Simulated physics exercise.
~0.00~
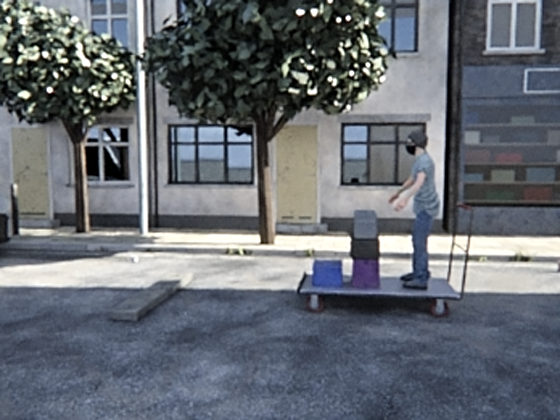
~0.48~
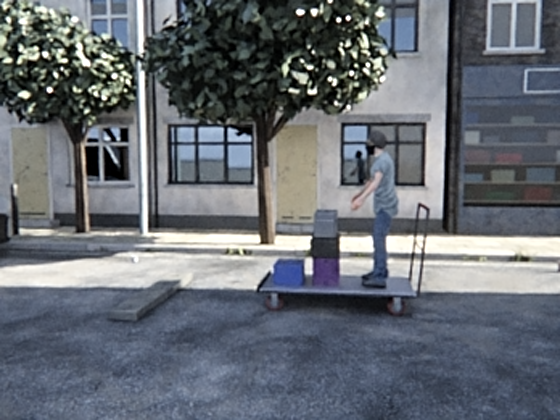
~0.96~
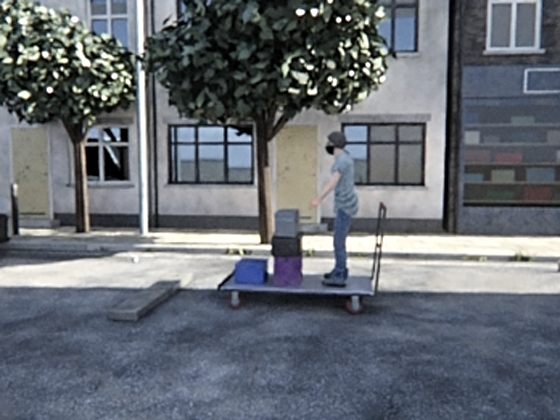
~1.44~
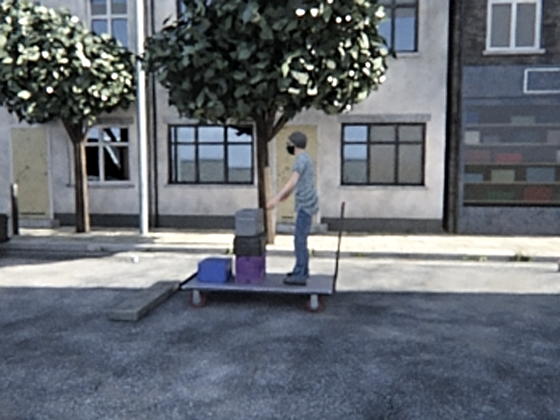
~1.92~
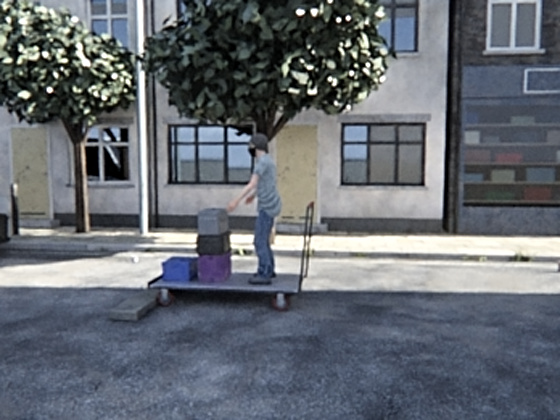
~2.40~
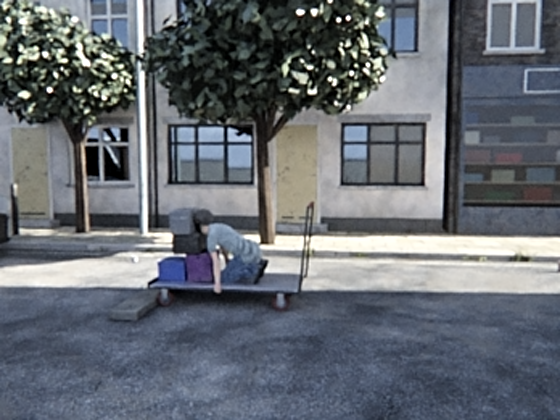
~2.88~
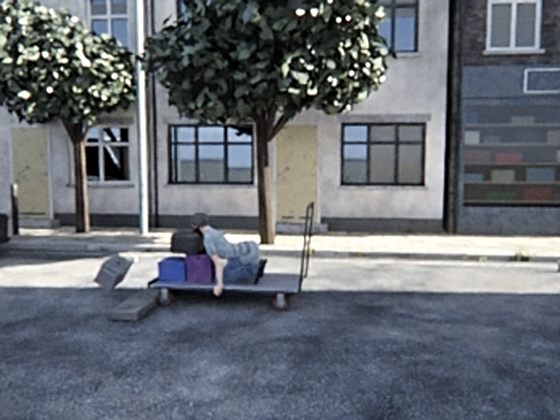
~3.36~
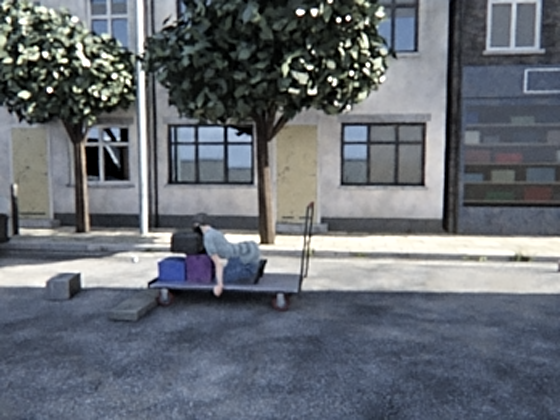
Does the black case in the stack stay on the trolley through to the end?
Yes, the black case stays on the deck, resting on the purple box beside the slumped rider.
